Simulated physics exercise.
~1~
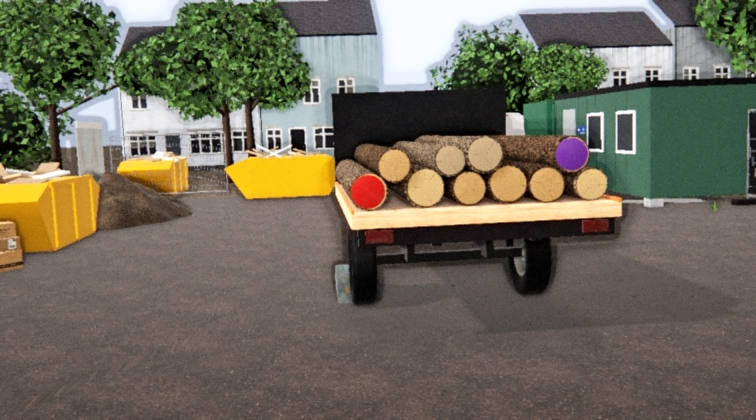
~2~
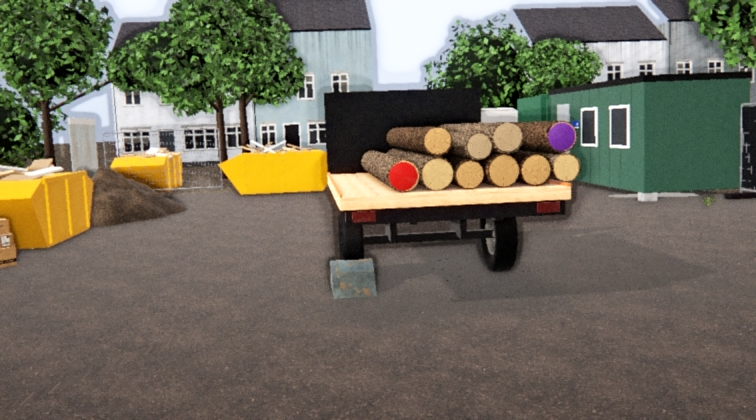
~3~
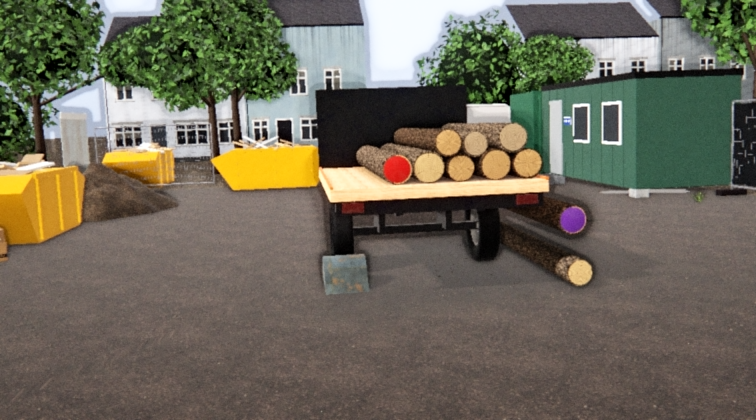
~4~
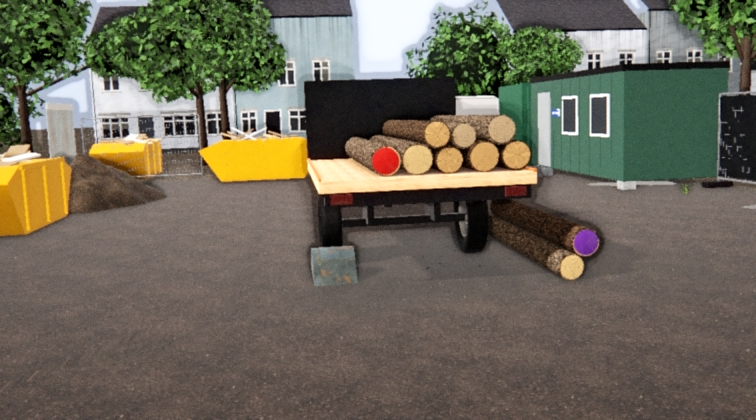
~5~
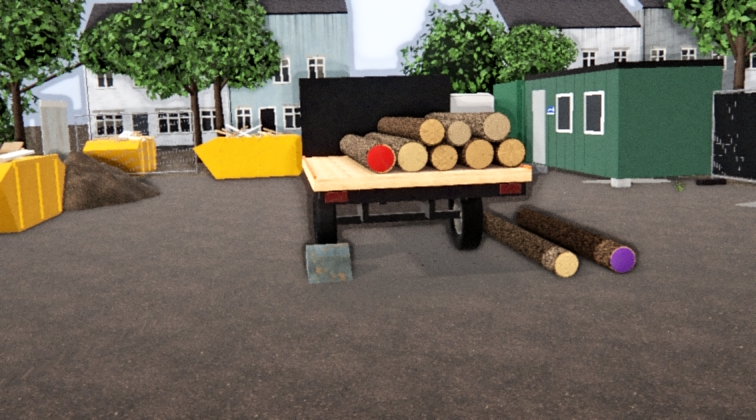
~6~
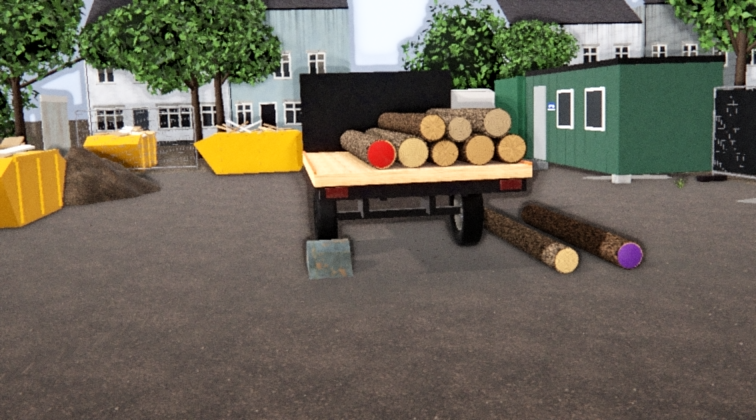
A flat trailer stacked with logs, seen from behind, stands in a paved yard with yellow skips and a dirt mound to the left, a green cabin to the right, and houses and trees beyond. A red-ended log lies at the left of the load and a purple-ended one sits high on the right. As the trailer moves over a hump and settles, the logs shift right. A plain log and the purple one drop off the right side and roll slightly apart. The trailer halts with the red log still aboard and both fallen logs on the ground.
